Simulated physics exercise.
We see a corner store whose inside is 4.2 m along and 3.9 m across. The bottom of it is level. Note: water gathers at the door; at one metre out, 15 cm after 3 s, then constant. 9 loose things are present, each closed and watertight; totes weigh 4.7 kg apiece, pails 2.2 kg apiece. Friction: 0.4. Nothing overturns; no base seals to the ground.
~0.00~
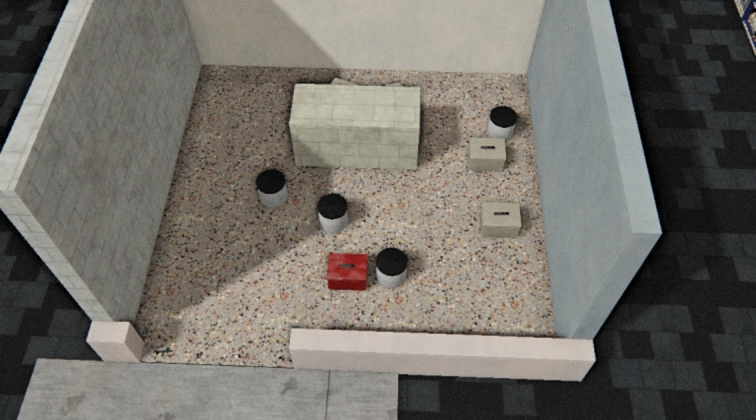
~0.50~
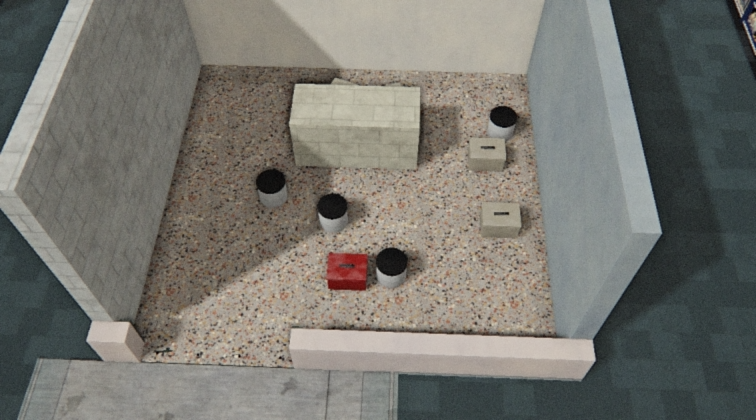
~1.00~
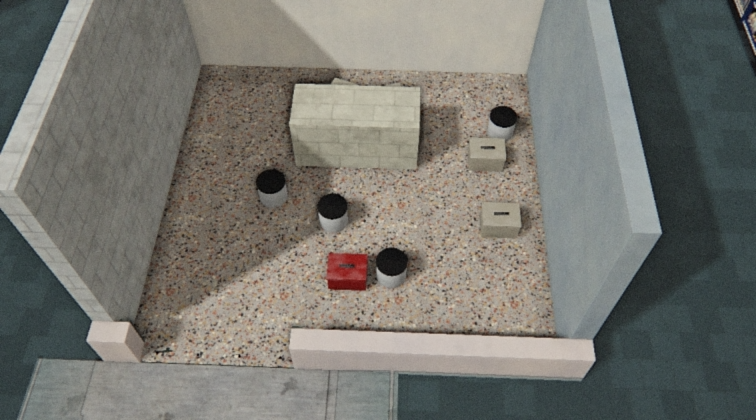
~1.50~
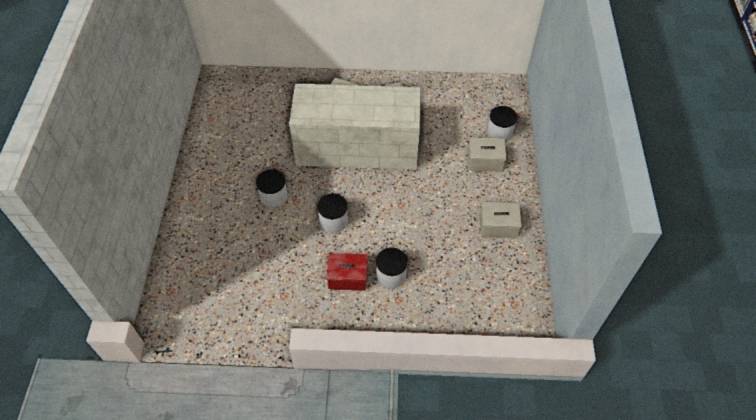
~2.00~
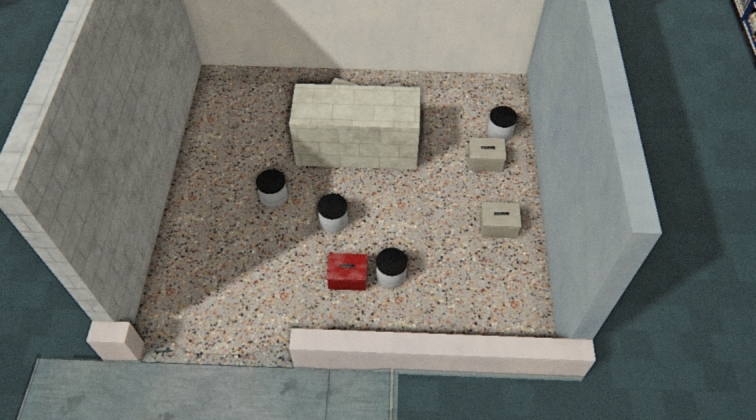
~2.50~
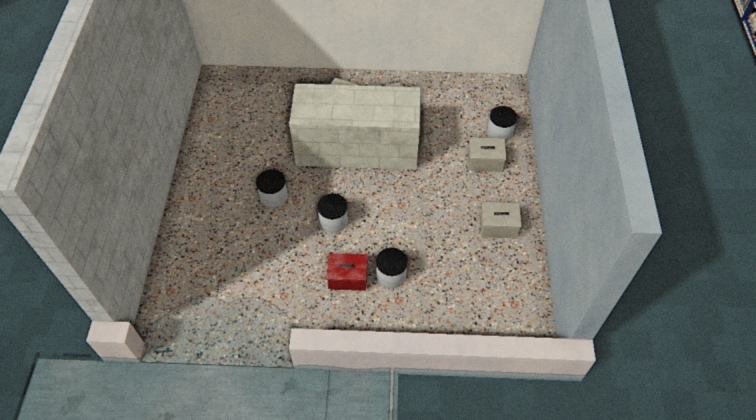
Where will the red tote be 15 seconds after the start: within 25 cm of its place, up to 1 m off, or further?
Watch - it'll glide a little way.
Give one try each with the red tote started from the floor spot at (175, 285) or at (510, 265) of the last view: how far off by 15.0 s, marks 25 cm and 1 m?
First try it drifts well away, second try it drifts well away.
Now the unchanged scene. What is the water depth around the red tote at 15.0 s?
Roughly 5 cm deep.
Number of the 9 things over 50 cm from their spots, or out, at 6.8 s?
The number comes to 2.
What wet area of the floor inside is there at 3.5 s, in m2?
Roughly 2.5 m2 of it is wet.
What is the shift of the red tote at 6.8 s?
Displacement by then near 5 cm.
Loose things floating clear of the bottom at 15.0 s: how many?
Total: 9.
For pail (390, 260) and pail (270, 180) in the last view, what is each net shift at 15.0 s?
Respectively 80 and 250 cm.
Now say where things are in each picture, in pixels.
The first frame shows the red tote at (347, 266) rests on the ground; 0.0 m2 under water; 0 of 9 have shifted.
The second frame shows the red tote at (347, 266) rests on the ground; 0.0 m2 under water; 0 of 9 have shifted.
The third frame shows the red tote at (347, 266) rests on the ground; water covers 0.0 m2; 0 of 9 have shifted.
The fourth frame shows the red tote at (347, 266), on the bottom; water covers 0.0 m2; 0 of 9 have shifted.
The fifth frame shows the red tote at (347, 266) rests on the ground; water covers 0.0 m2; 0 of 9 have shifted.
The sixth frame shows the red tote at (347, 266), on the bottom; water covers 0.6 m2; 0 of 9 have shifted.
After 3.5 s the red tote is near (347, 266), 0.0 m from its start, aground; 0 afloat.
After 6.8 s the red tote is near (350, 265), 0.0 m from its start, aground; 2 afloat.
After 11.0 s the red tote is near (350, 265), 0.0 m from its start, aground; 7 afloat.
After 15.0 s the red tote is near (317, 232), 0.5 m from its start, afloat; 9 afloat.
